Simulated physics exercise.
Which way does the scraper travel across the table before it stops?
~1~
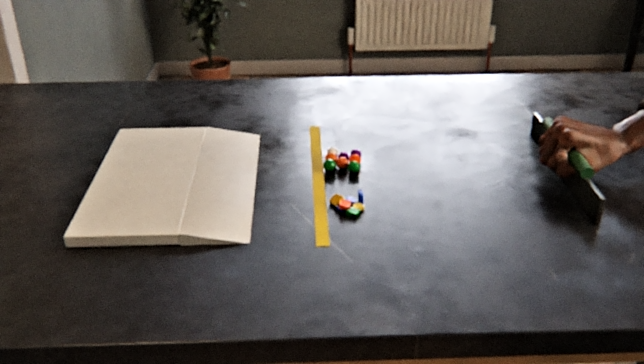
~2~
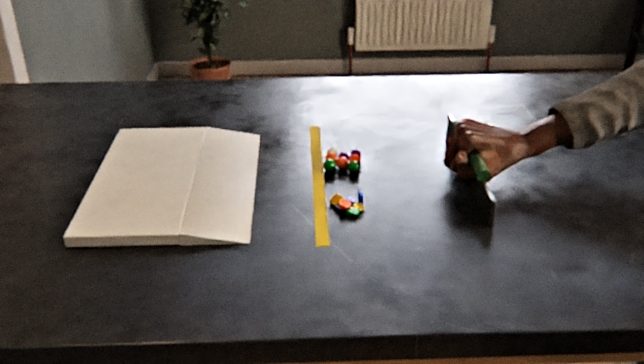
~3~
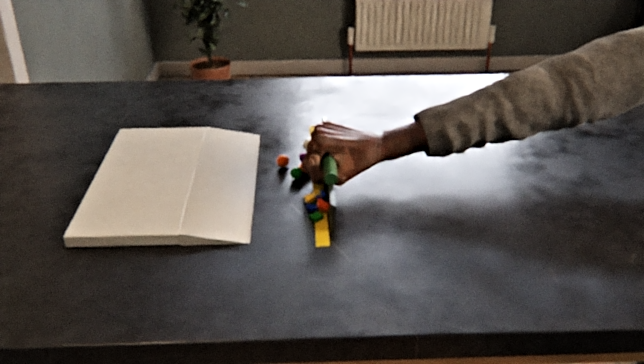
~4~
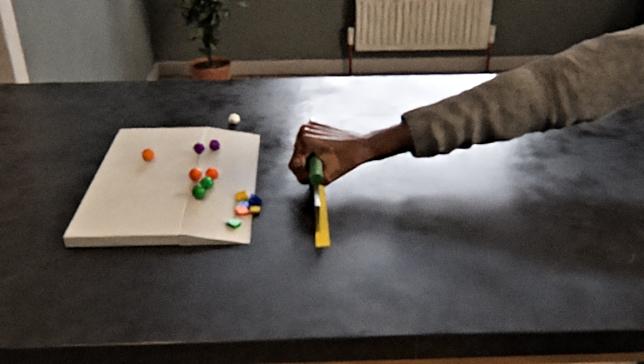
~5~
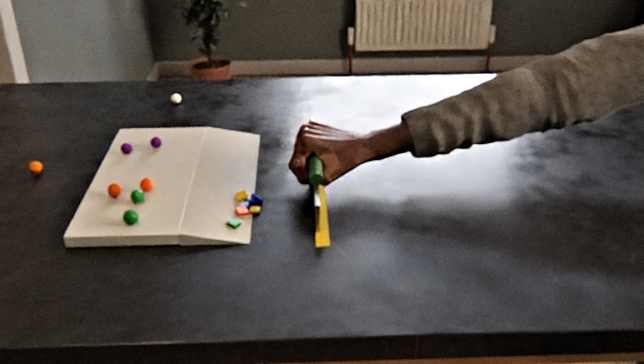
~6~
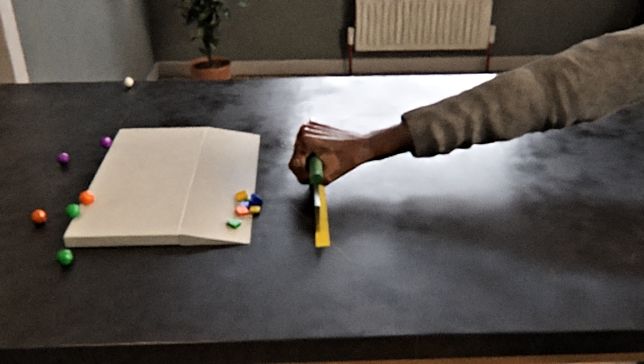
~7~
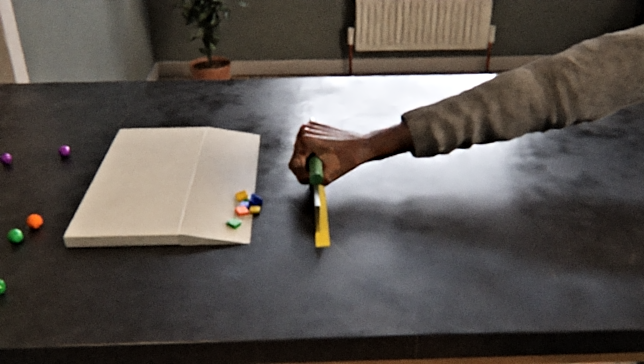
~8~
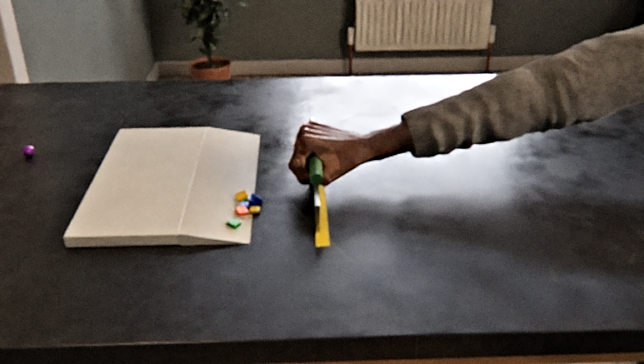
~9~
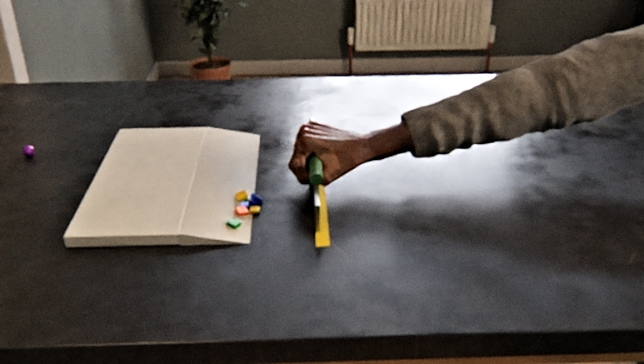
It travels to the left, from the right side of the table to the yellow tape.
A hand in a grey sleeve holds a green-handled scraper at the right of a dark tabletop, seen from the front and slightly above, with a plant and radiator behind. Two small colourful clusters sit beside a strip of yellow tape, and a low pale wedge lies to the left. The hand sweeps the scraper into both clusters and stops at the tape. The farther cluster's round balls roll up over the wedge and off its far side, most leaving view. The nearer cluster's small pieces stay around the wedge's lower right edge, while one purple ball rests at far left.
